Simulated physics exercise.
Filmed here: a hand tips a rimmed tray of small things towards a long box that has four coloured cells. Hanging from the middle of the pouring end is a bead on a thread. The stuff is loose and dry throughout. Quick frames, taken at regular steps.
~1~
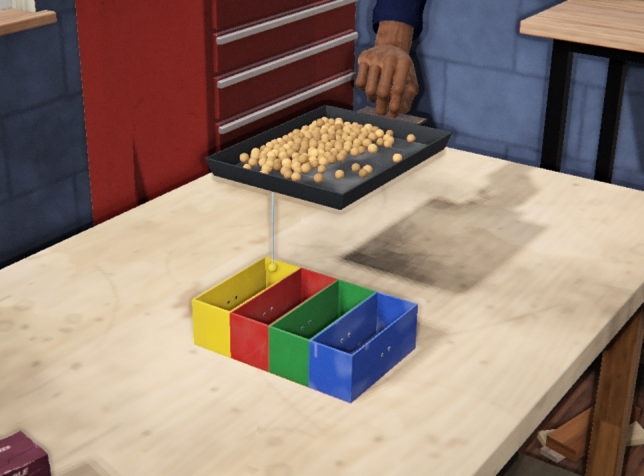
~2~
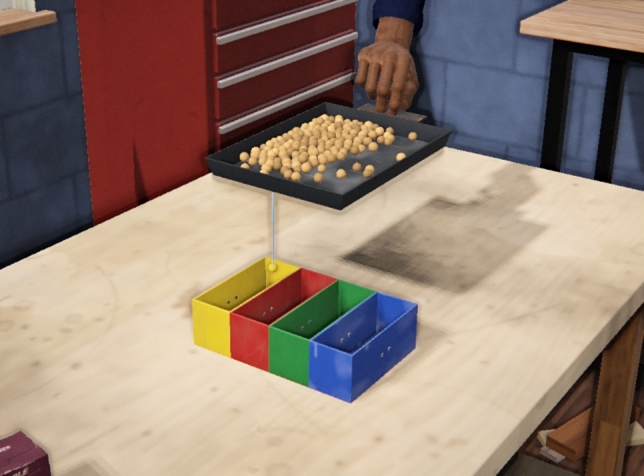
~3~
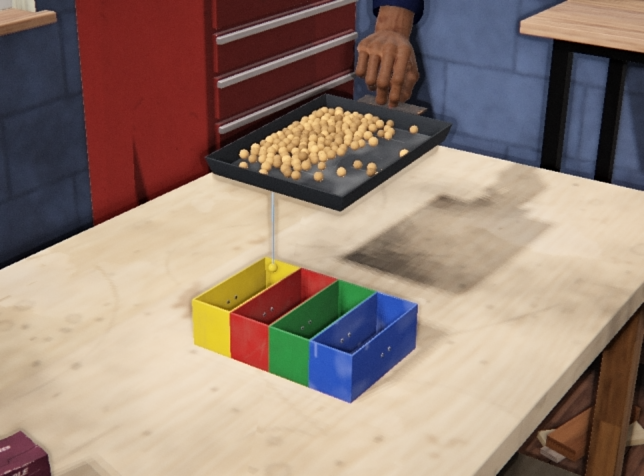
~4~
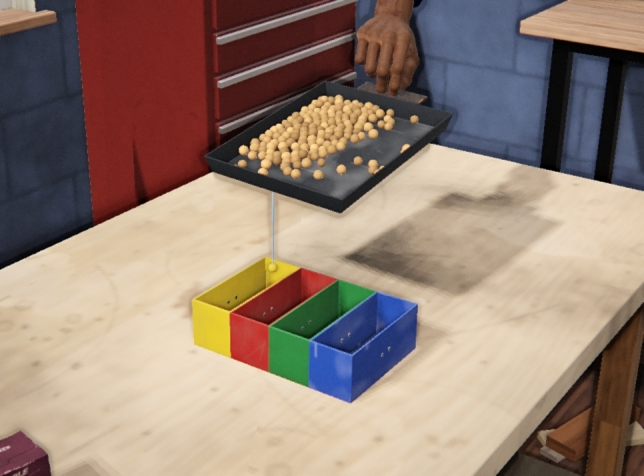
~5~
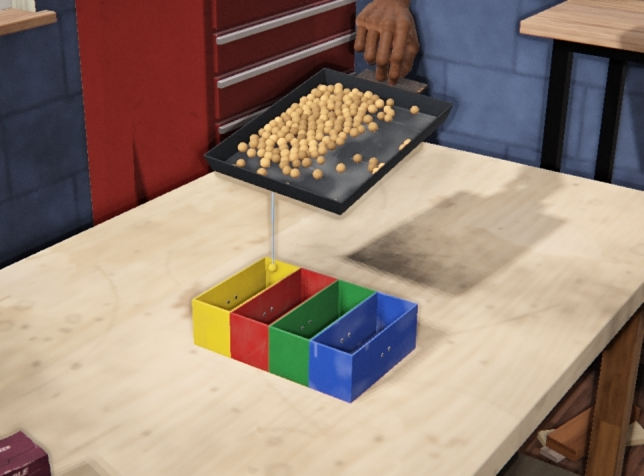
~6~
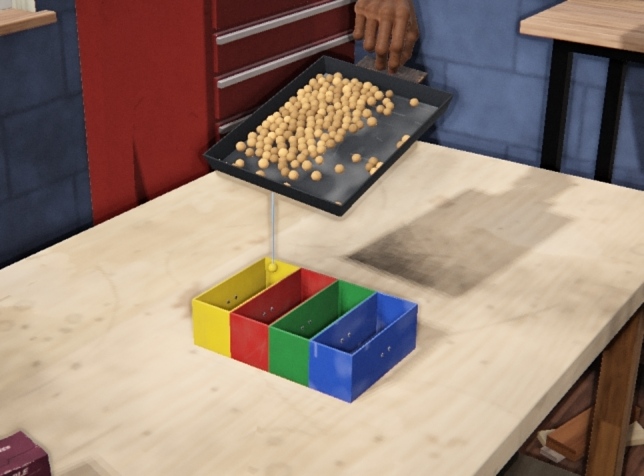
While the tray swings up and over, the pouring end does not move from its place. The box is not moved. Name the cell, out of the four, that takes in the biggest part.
Green.
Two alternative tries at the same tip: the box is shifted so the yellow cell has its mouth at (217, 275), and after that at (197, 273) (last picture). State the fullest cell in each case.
The cell in blue, and then the blue one.
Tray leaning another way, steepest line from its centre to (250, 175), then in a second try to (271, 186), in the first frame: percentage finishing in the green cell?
First heading 0 %, second heading 0 %.
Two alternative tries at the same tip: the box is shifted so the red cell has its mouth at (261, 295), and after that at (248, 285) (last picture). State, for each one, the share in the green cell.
The first try yields 40% and the second yields 20%.
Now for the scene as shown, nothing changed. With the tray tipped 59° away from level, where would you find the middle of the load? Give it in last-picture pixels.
Load centre: Approx. (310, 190).
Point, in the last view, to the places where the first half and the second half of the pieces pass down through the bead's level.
Around (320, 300), followed by around (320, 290).
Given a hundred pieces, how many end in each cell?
So the yellow cell ends up with 0 % of the load, the red cell with 20 %, the green cell with 60 %, and the blue cell with 10 %.
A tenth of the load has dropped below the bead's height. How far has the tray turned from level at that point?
Around 60 degrees of turn.
Soon, tray tipped steeply; most on the tray; a small part in the green cell; a stray few in the blue cell; a stray few in the red cell; a small part falling or outside the box.
A while on, tray tipped right over; a small part on the tray; about half in the green cell; about a quarter in the red cell; a small part in the blue cell; a stray few in the yellow cell; a small part falling or outside the box.
Towards the end, tray tipped past a quarter turn; about two thirds in the green cell; about a quarter in the red cell; a small part in the blue cell; a stray few in the yellow cell; a small part falling or outside the box.
Finally, tray tipped past a quarter turn; about two thirds in the green cell; about a quarter in the red cell; a small part in the blue cell; a stray few in the yellow cell; a small part outside the box.
